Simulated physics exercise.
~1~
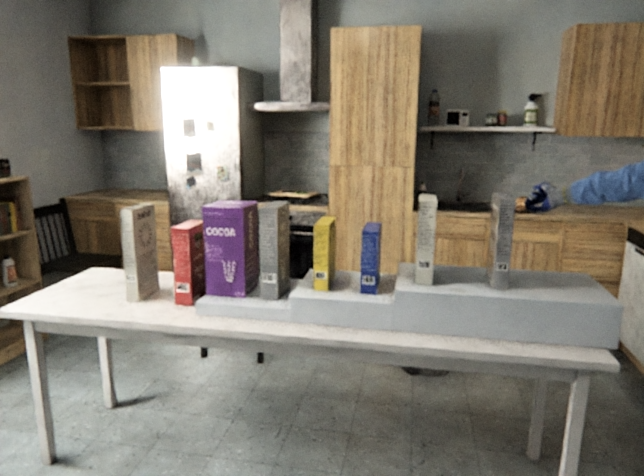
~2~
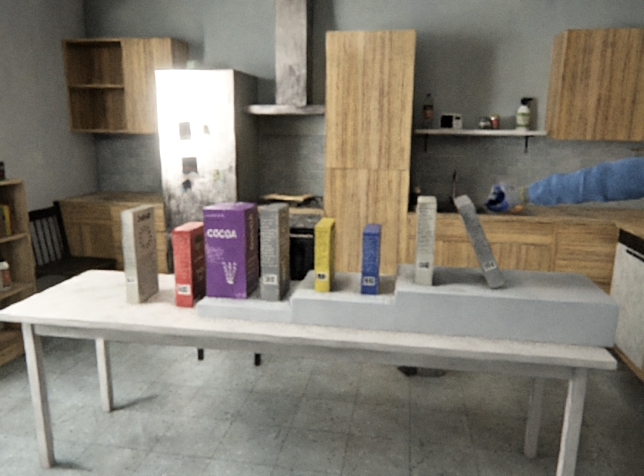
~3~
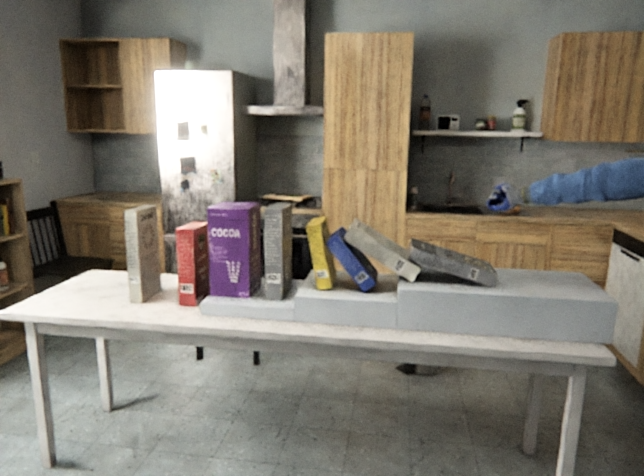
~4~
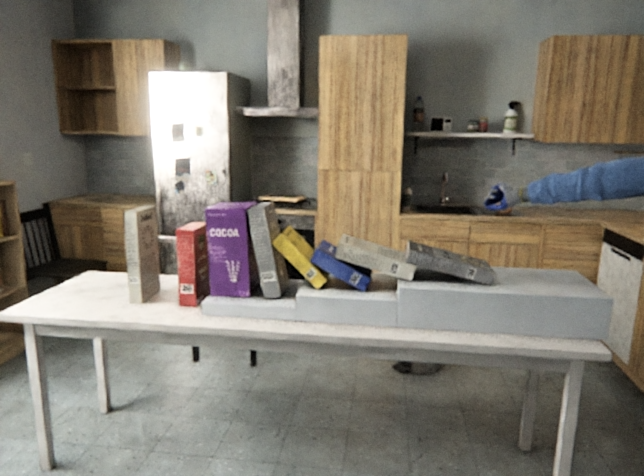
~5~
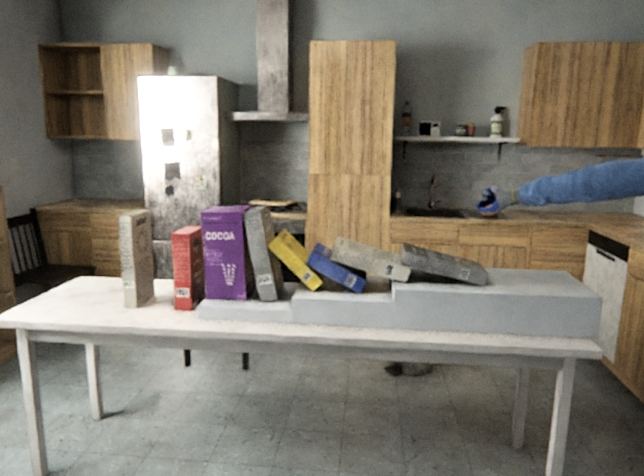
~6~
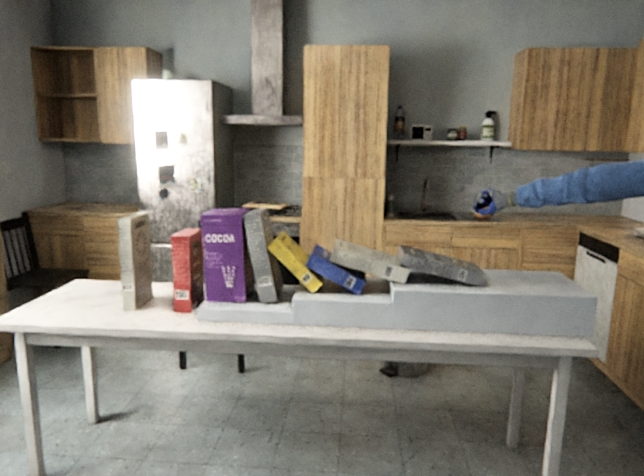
In a kitchen, a blue-sleeved arm at the right tips the rightmost of eight boxes standing on a stepped table display, and it falls left, toppling the pale, blue and yellow boxes, which end leaning against a tilted grey one while the purple, red and leftmost boxes stay standing.
